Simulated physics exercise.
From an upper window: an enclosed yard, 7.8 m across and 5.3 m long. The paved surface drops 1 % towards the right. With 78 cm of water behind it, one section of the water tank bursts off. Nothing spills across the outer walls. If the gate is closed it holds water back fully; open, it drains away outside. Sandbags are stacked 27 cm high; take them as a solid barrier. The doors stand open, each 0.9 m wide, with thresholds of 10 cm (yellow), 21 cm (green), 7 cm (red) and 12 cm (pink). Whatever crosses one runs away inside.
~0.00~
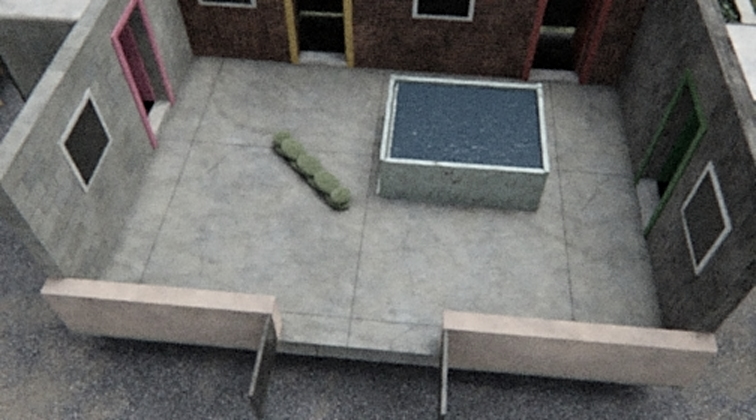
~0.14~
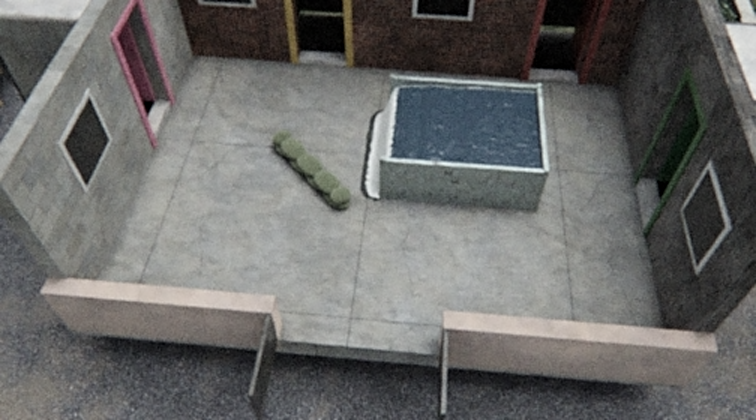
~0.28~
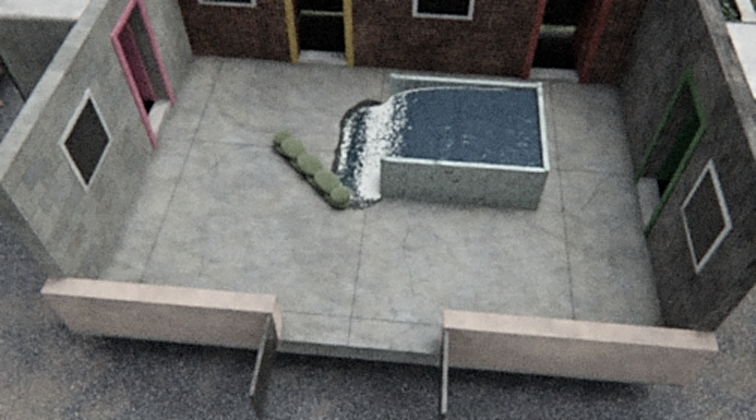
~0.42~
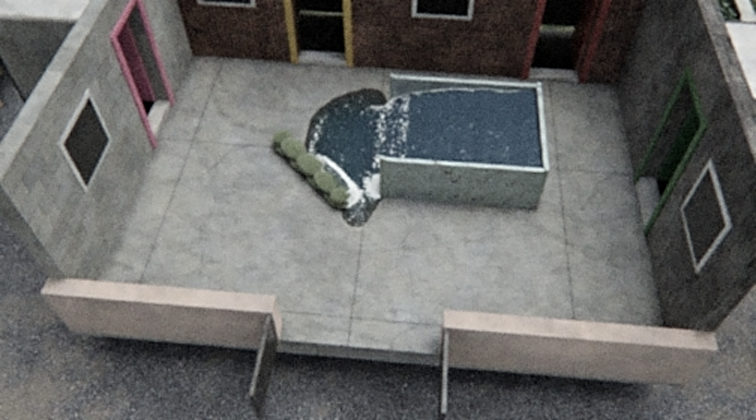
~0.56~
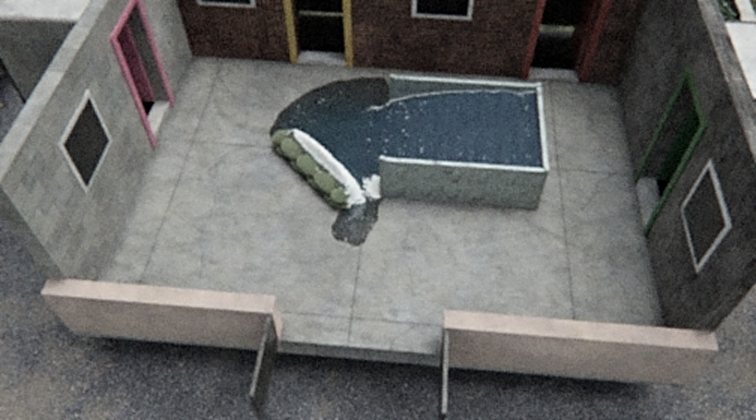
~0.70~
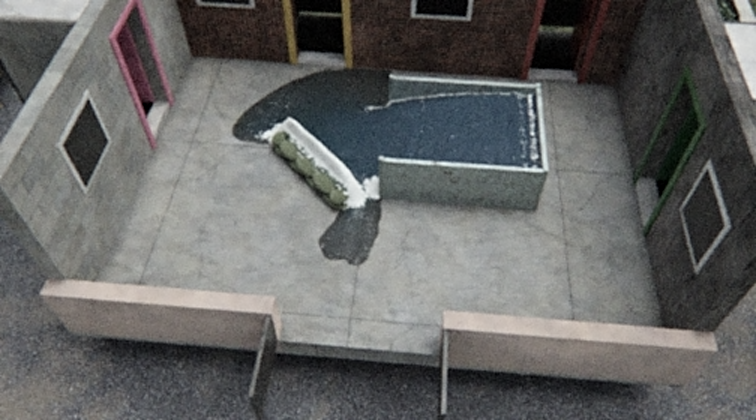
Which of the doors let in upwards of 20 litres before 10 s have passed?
Door by door: At the yellow door it passes the limit; at the green door it stays under the limit; at the red door it stays under the limit; at the pink door it passes the limit.
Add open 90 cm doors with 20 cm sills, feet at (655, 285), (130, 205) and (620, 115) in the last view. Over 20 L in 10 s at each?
In that order: Under, not over, under.
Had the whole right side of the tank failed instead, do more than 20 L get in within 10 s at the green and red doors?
Against that limit: Green over, red above.
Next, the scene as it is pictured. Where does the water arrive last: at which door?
The green one.
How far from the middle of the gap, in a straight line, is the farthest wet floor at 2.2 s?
About 4.4 m.
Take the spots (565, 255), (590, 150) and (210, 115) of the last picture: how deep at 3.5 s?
About 0, 0 and 18 cm.
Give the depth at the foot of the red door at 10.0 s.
Some 5.0 cm.
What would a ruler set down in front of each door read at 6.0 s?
In cm: Yellow 12, green 0, red 2, pink 9.
After 1.4 s water covers 35 % of the floor and is deepest (48 cm) near (335, 183); yellow door 14 cm at the sill, 0 L in, green door not reached, red door not reached, pink door 14 cm at the sill, 6 L in.
After 2.2 s water covers 50 % of the floor and is deepest (52 cm) near (191, 60); yellow door 21 cm at the sill, 16 L in, green door not reached, red door not reached, pink door 22 cm at the sill, 22 L in.
After 3.5 s water covers 55 % of the floor and is deepest (30 cm) near (295, 74); yellow door 26 cm at the sill, 139 L in, green door not reached, red door not reached, pink door 18 cm at the sill, 80 L in.
After 6.0 s water covers 75 % of the floor and is deepest (16 cm) near (114, 274); yellow door 12 cm at the sill, 235 L in, green door not reached, red door 2 cm at the sill, 0 L in, pink door 9 cm at the sill, 94 L in.
After 10.0 s water covers 95 % of the floor and is deepest (16 cm) near (627, 156); yellow door 7 cm at the sill, 239 L in, green door 9 cm at the sill, 0 L in, red door 5 cm at the sill, 0 L in, pink door 4 cm at the sill, 94 L in.
